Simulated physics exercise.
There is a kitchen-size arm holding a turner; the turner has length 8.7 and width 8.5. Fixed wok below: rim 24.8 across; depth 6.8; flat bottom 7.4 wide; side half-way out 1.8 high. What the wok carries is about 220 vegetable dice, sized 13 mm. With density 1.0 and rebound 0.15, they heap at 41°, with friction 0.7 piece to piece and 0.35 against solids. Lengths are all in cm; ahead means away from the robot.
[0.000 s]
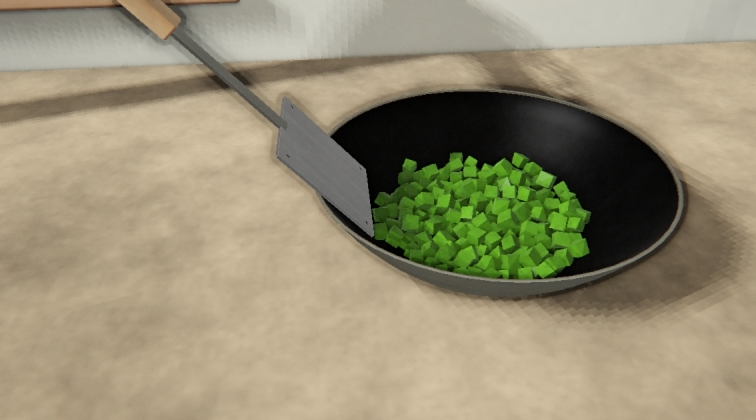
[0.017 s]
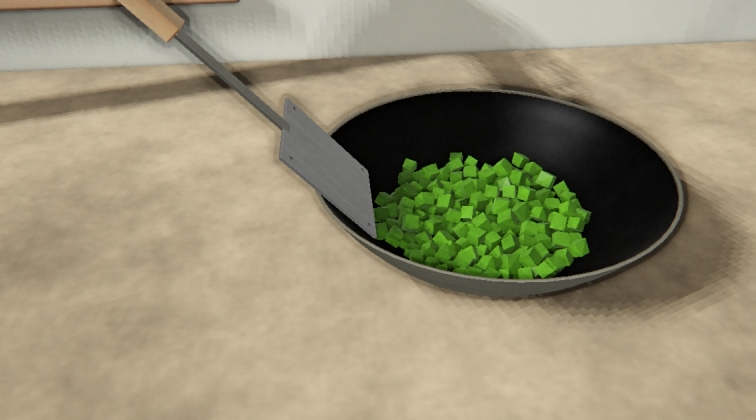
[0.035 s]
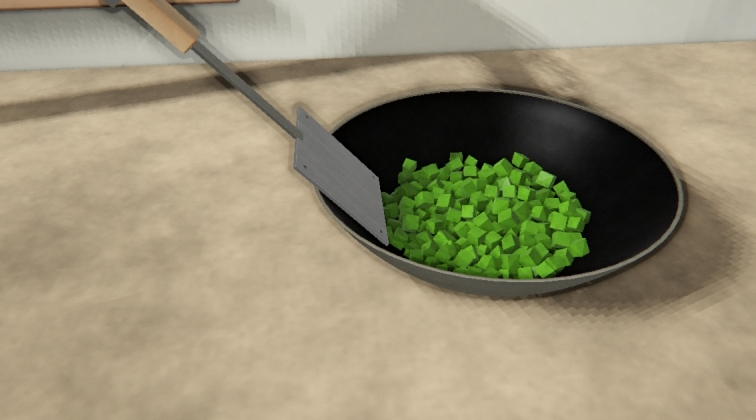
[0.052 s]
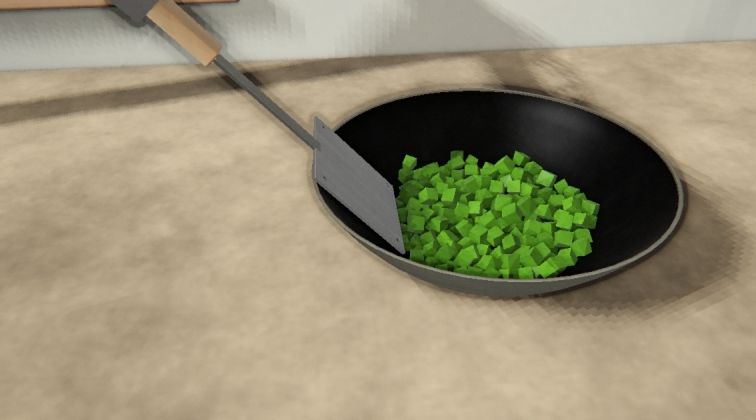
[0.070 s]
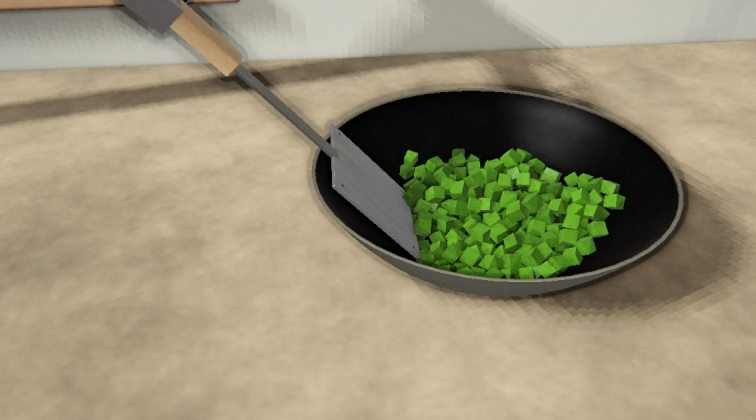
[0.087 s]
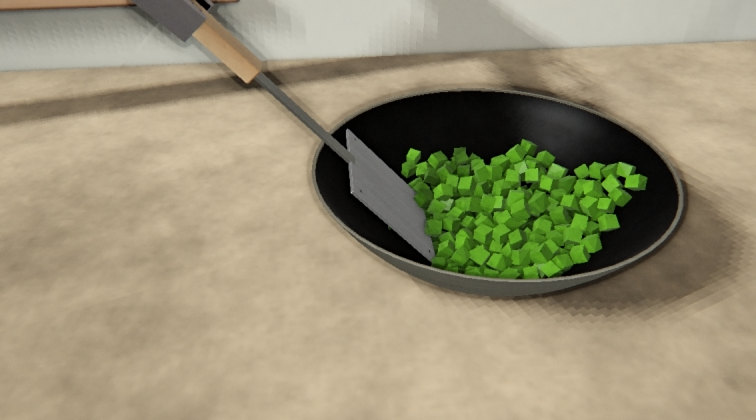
A robot arm holding a flat metal turner pushed it slowly into the left side of a black wok, shoving the heap of small green cubes toward the right and spreading some up the far side.
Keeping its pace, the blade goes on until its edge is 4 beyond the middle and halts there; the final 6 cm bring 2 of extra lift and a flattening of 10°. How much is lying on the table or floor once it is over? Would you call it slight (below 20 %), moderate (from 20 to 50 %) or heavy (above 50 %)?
I would call it slight.
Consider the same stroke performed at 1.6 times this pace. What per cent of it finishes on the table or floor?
The share would be near 15 in a hundred.
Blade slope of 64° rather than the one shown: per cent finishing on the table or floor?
About 10 per cent.
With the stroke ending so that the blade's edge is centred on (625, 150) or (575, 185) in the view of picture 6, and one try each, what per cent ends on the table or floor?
First try roughly 60 percent, second roughly 25 percent.
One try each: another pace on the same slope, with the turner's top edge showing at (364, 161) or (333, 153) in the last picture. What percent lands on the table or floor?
That comes to about 5 and about 5 percent, in that order.
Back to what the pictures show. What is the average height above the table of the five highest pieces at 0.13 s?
Estimated height above table: Approx. 7 cm.
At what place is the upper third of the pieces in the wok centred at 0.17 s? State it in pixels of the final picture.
It is centred close to (594, 177).
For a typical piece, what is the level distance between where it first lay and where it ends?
Distance: Around 6 cm.
By 0.13 s, sloping 48°, highest piece 8 above the table; 217 in the wok.
By 0.17 s, sloping 44°, highest piece 9 above the table; 215 in the wok, 2 on the blade or in flight.
By 0.39 s, sloping 39°, highest piece 8 above the table; 211 in the wok, 6 on the table or floor.
By 1.44 s, sloping 39°, highest piece 8 above the table; 211 in the wok, 6 on the table or floor.
Final count, 211 in the wok, 6 on the table or floor. That is 3 % on the table or floor.
